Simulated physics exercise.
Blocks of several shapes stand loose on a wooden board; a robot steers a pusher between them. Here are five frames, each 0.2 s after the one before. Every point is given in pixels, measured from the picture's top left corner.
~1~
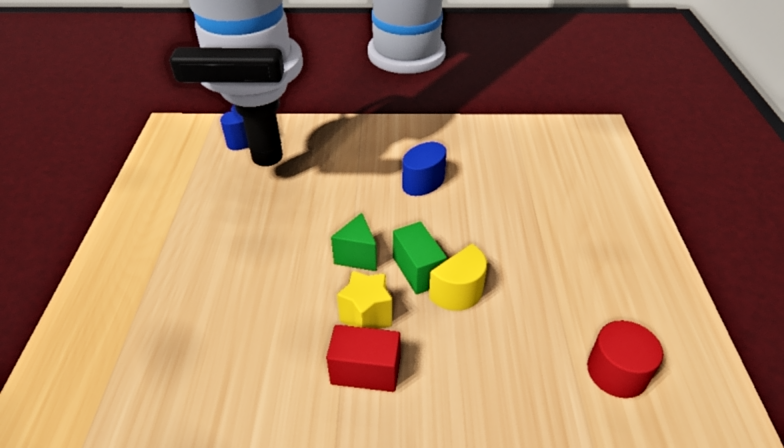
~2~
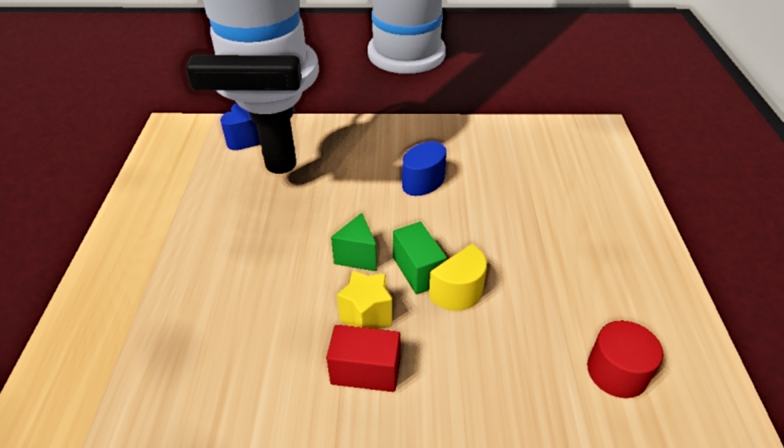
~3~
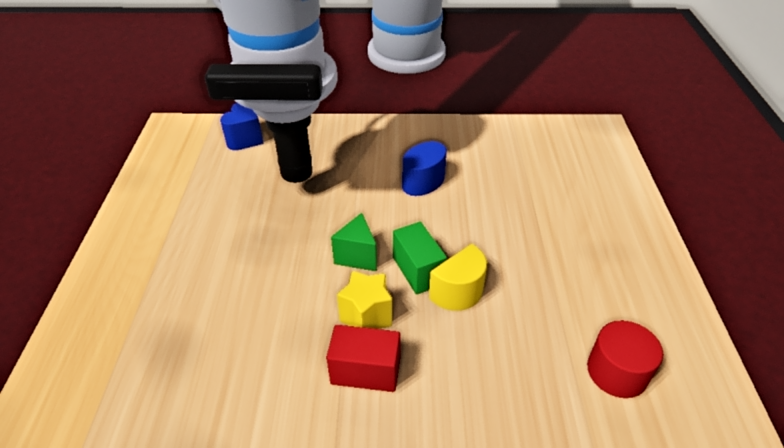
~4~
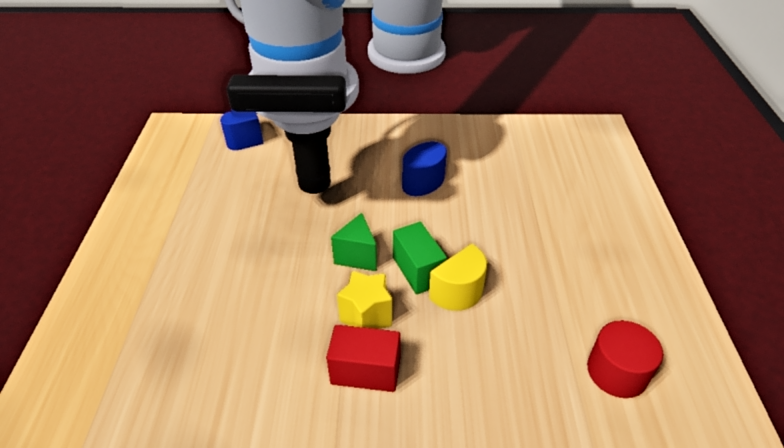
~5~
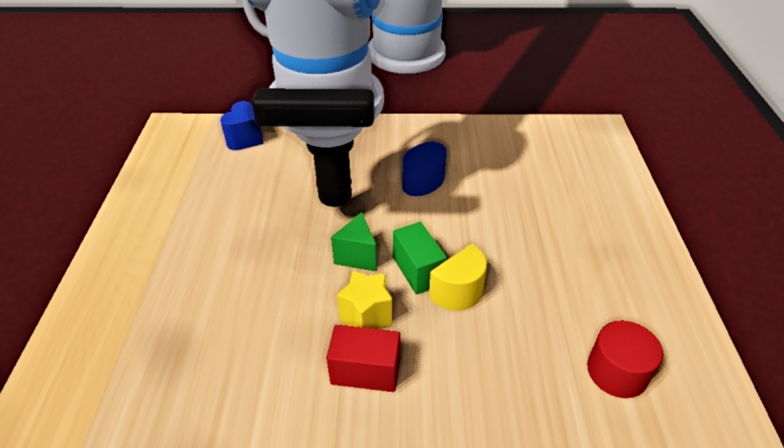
A pale wooden board on a dark red surface is seen from above at an angle by a camera that stays still. Blue blocks stand toward the back, green and yellow blocks cluster near the middle above a red oblong, and a red cylinder sits at the right. The robot arm moves its black pusher steadily rightward and nearer, from beside the back-left blue block to just behind the green triangle, while the blocks stay still.
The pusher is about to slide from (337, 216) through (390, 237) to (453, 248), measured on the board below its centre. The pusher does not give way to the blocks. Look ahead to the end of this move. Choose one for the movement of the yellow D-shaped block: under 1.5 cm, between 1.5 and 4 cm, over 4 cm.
Once the path is done, the yellow D-shaped block lies within 1.5 cm of its present place.
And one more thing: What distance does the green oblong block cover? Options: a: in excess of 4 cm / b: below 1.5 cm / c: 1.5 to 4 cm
c
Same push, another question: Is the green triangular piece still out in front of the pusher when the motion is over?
My answer is no.
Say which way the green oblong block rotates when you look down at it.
From above, the green oblong block will be seen to turn clockwise.
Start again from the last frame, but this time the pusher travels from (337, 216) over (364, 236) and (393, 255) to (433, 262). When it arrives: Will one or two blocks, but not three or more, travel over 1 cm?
My answer is no.
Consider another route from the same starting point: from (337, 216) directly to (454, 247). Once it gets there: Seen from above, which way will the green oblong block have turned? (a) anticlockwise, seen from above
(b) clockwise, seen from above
My answer is option b.
What follows on the original path. One third of the way, pusher (371, 212); green triangular piece (359, 233), turned 15° clockwise.
Two thirds of the way, pusher (411, 223); green triangular piece (366, 233), turned 45° clockwise; green oblong block (425, 246); yellow D-shaped block (466, 268).
At the end, pusher (455, 229); green triangular piece (366, 233), turned 45° clockwise; green oblong block (436, 252), turned 40° clockwise; blue elliptical block not moved; yellow D-shaped block (468, 271), turned 25° anticlockwise.
